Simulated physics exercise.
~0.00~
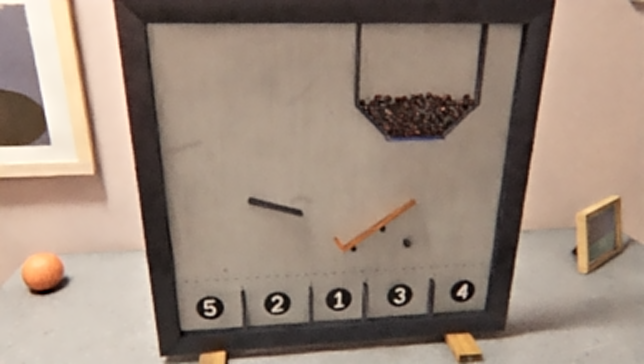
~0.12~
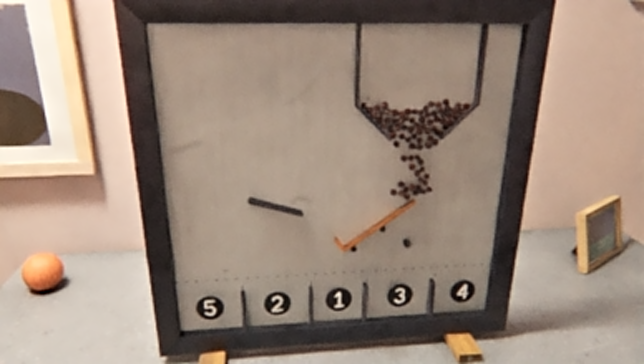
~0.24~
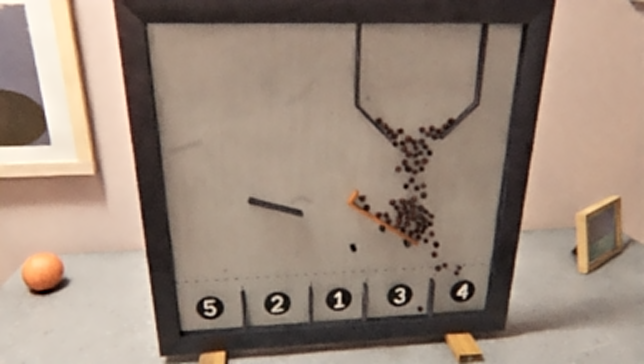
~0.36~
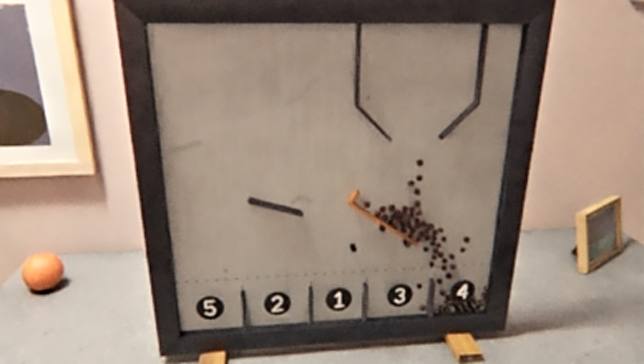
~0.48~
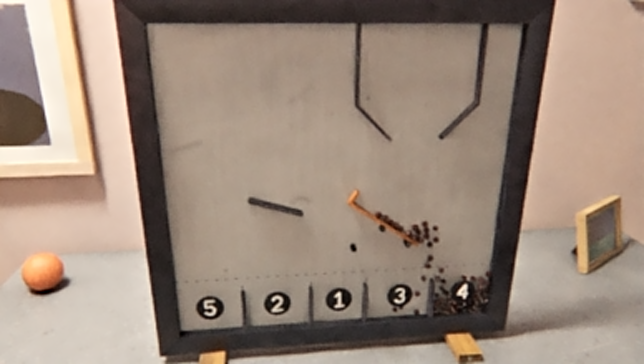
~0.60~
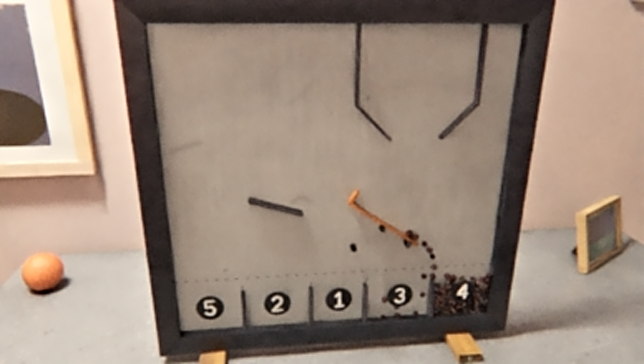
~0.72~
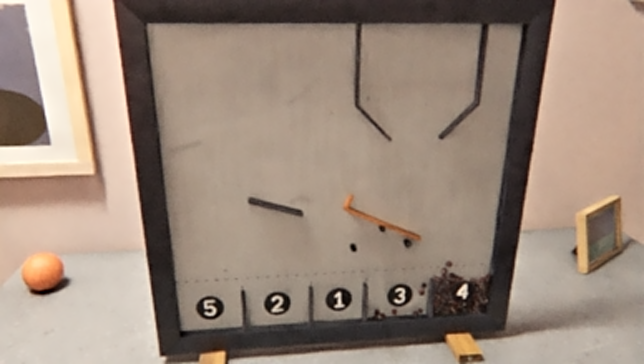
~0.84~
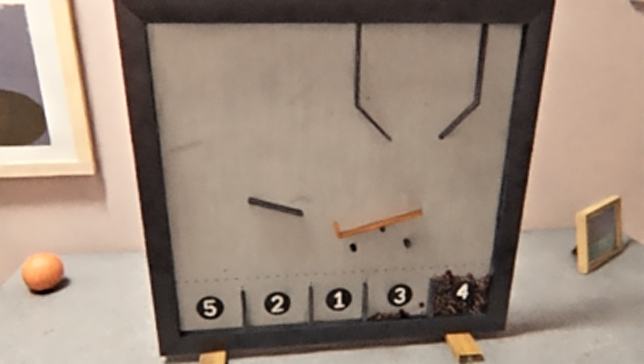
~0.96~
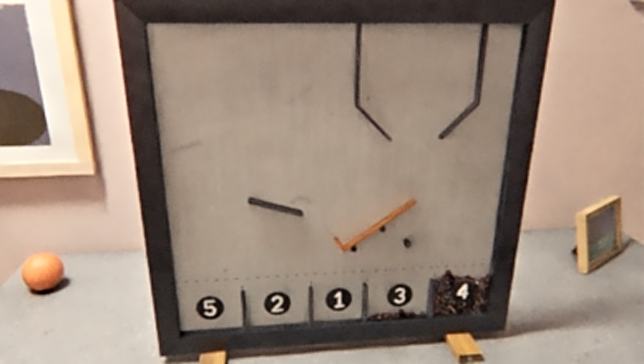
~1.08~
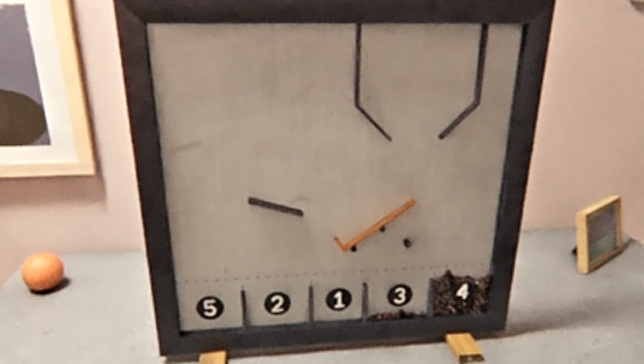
Dark pills pouring from a hopper, tipping an orange rocker rightward and piling mostly in bin four before it tilts back left.
